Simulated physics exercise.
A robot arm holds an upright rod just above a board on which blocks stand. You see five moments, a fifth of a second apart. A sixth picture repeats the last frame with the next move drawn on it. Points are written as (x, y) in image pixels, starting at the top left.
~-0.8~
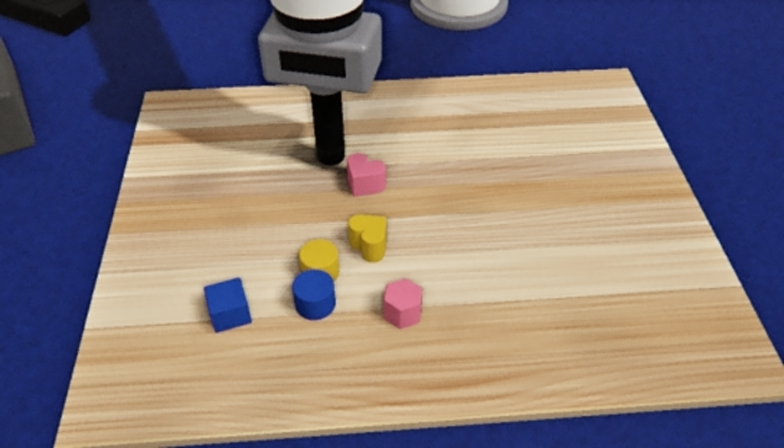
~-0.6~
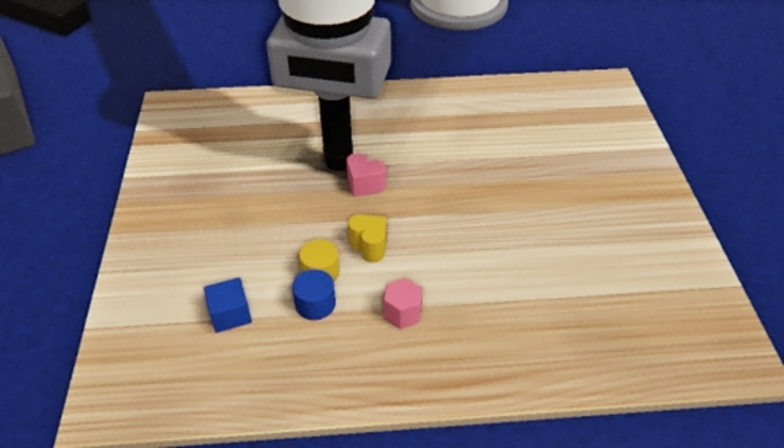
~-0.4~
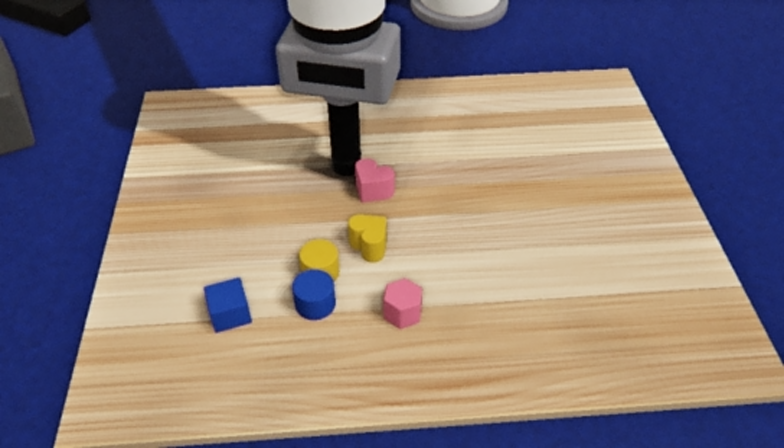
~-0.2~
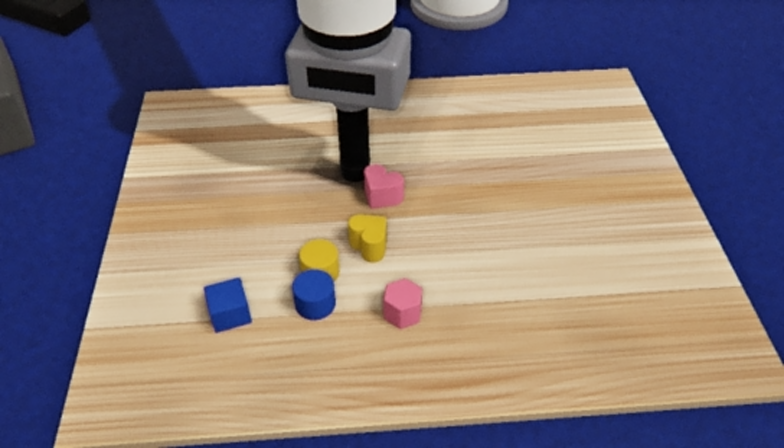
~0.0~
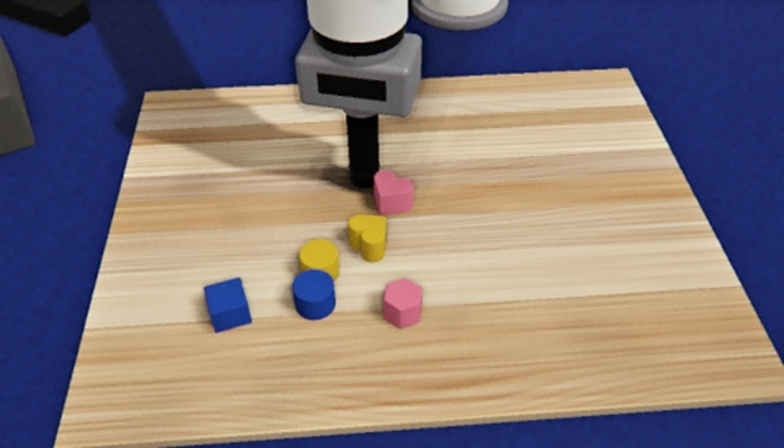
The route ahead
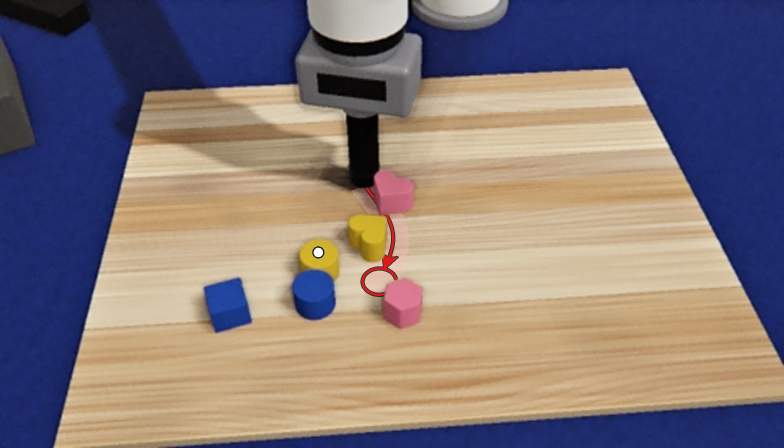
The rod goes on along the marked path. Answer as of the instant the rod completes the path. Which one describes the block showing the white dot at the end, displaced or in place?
Moved away.
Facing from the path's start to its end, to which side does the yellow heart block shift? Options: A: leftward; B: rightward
B: Rightward.
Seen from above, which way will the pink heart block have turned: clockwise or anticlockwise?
The answer is counter-clockwise.
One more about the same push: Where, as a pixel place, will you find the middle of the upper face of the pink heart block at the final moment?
It is going to be at (432, 209).
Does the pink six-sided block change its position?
Short answer: No.
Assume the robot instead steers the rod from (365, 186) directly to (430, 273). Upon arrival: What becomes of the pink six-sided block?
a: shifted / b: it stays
My pick is b.
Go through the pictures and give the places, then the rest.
Rod tip at (331, 157); block tops, yellow cylinder at (318, 252); yellow heart block at (369, 226); pink heart block at (364, 165); pink six-sided block at (403, 293), in the first frame.
Rod at (339, 162); blocks unchanged, in the second frame.
Rod at (347, 167); pink heart block at (373, 170), in the third frame.
Rod at (356, 173); pink heart block at (382, 176), in the fourth frame.
Rod at (365, 179); yellow cylinder at (318, 252); yellow heart block at (369, 226); pink heart block at (392, 183); pink six-sided block at (403, 293), in the fifth frame.
Path on the board, from (365, 186) by way of (385, 213) and (392, 246) to (379, 281); the dot is on the yellow cylinder.
The first path, step by step. One third of the way, rod at (385, 207); pink heart block at (422, 203), turned 35° anticlockwise.
Two thirds of the way, rod at (392, 241); yellow heart block at (361, 237), turned 55° clockwise; pink heart block at (432, 209), turned 70° anticlockwise.
At the end, rod at (379, 275); yellow cylinder at (305, 254); yellow heart block at (348, 248), turned 95° clockwise; pink heart block at (432, 209), turned 70° anticlockwise; pink six-sided block in place.
